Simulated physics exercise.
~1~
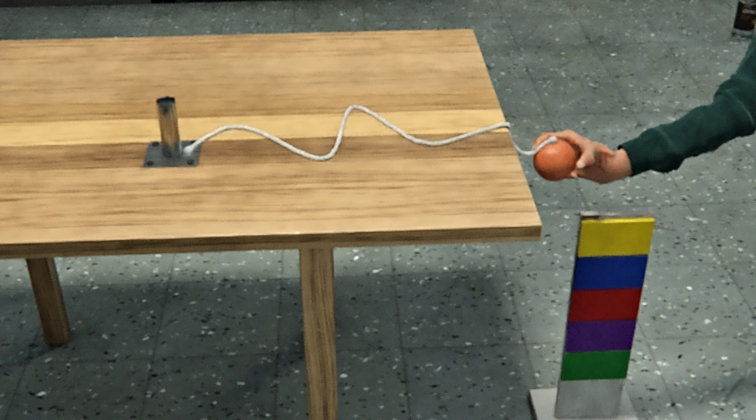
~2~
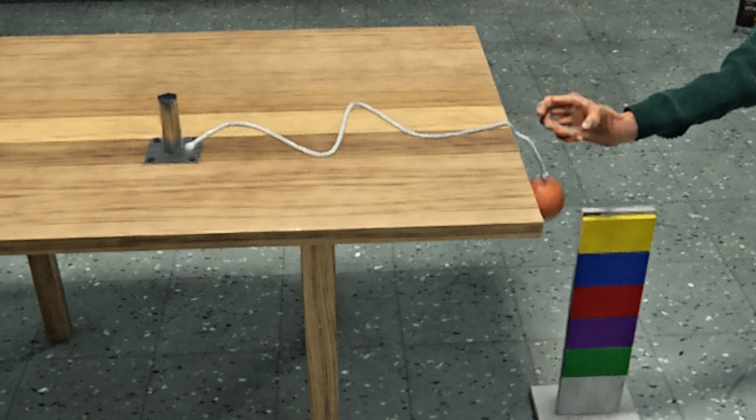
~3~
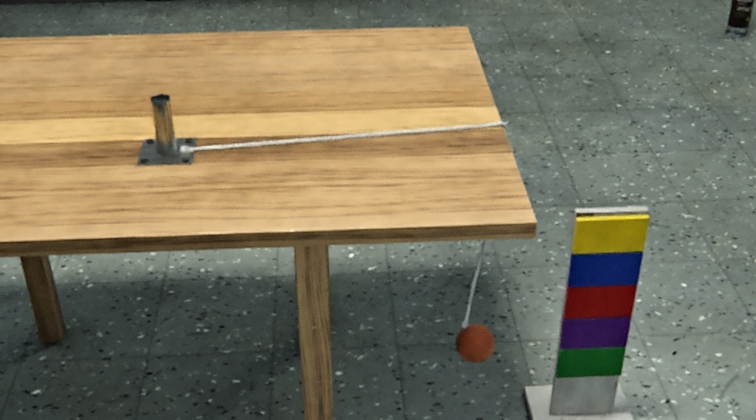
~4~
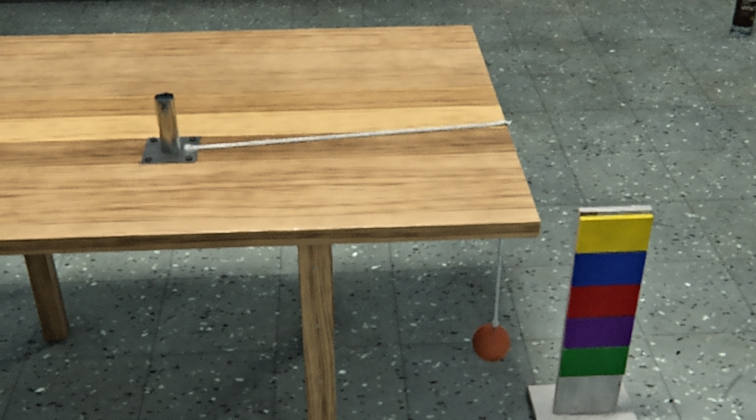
At the start, a hand in a dark green sleeve holds an orange ball-like object just past the right edge of a wooden table, with a slack white cord winding back to a metal post. A board striped yellow, blue, red, purple and green stands nearby. The hand lets go and draws back as the orange object drops beside the table's edge. It falls below the tabletop, pulling the cord straight across the wood, and hangs slightly to the left. Finally, it shifts a little right and hangs beneath the edge, its middle level with the purple band.
